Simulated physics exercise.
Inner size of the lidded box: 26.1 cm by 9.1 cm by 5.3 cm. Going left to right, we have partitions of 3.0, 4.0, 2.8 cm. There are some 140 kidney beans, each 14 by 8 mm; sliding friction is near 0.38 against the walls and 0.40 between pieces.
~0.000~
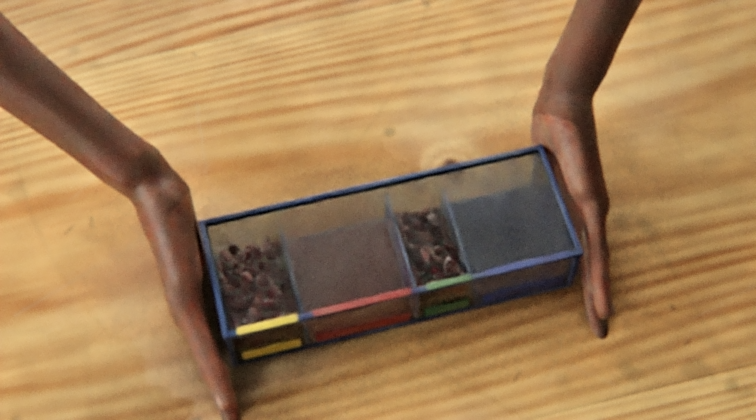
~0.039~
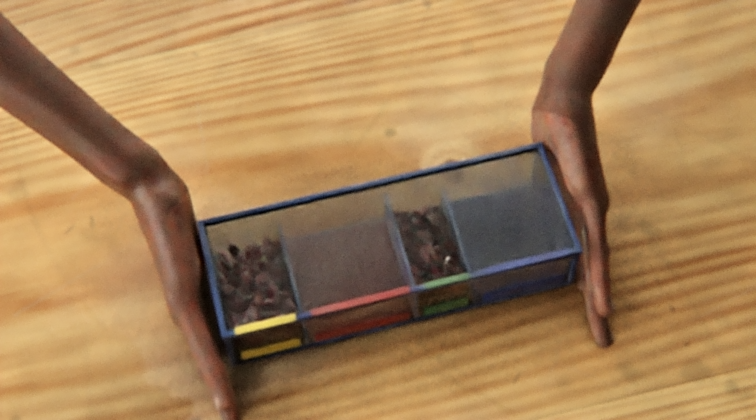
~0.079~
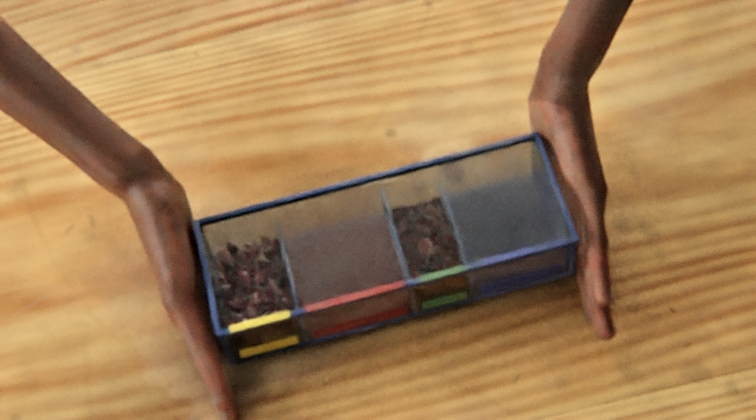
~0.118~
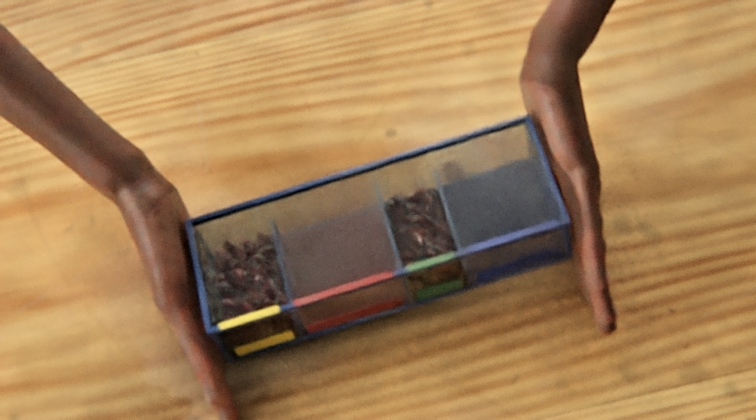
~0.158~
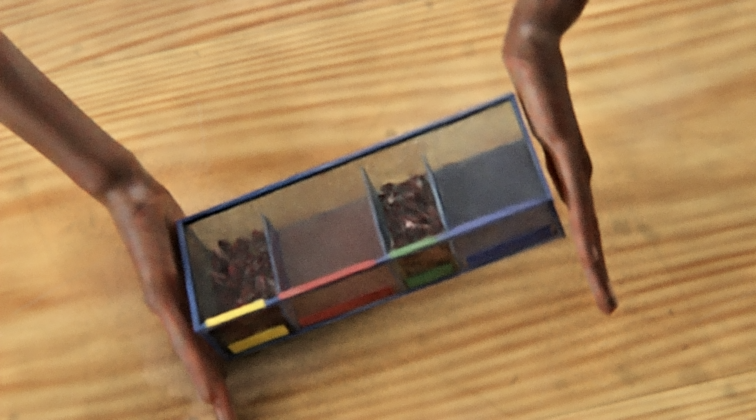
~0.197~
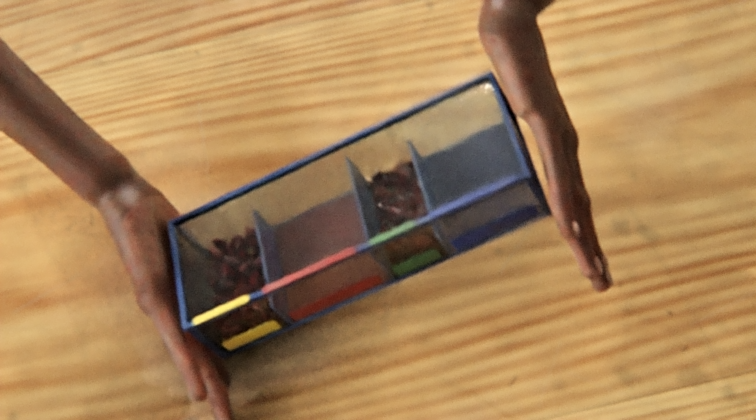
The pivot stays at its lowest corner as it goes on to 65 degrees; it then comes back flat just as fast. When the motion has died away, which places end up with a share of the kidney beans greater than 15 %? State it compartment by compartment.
Red - no; blue - no; green - yes; yellow - yes.
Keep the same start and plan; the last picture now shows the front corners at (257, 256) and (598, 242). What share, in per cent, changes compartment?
That gives some 30 per cent.
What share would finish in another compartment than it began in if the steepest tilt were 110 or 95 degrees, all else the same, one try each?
Try one gives around 15 %, try two around 15 %.
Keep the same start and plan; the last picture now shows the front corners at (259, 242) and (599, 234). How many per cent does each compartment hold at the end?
Final per cent - red: 30; blue: 0; green: 40; yellow: 30.
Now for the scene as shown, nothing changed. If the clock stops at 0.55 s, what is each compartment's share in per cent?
Red = 0, blue = 0, green = 40, yellow = 60 (per cent).
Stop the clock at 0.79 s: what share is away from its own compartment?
Near 5 per cent of it.
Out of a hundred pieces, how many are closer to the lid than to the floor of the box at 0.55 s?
I'd put it at some 20 percent.
After 0.55 s, tilt 62 degrees; green 40 %, yellow 60 %.
Then, at 0.79 s, tilt 23 degrees; red 5 %, green 35 %, yellow 60 %.
After 1.13 s, tilt 0 degrees; red 5 %, green 35 %, yellow 60 %.
In the end, at 1.5 s, red 5 %, blue 0 %, green 35 %, yellow 60 %.
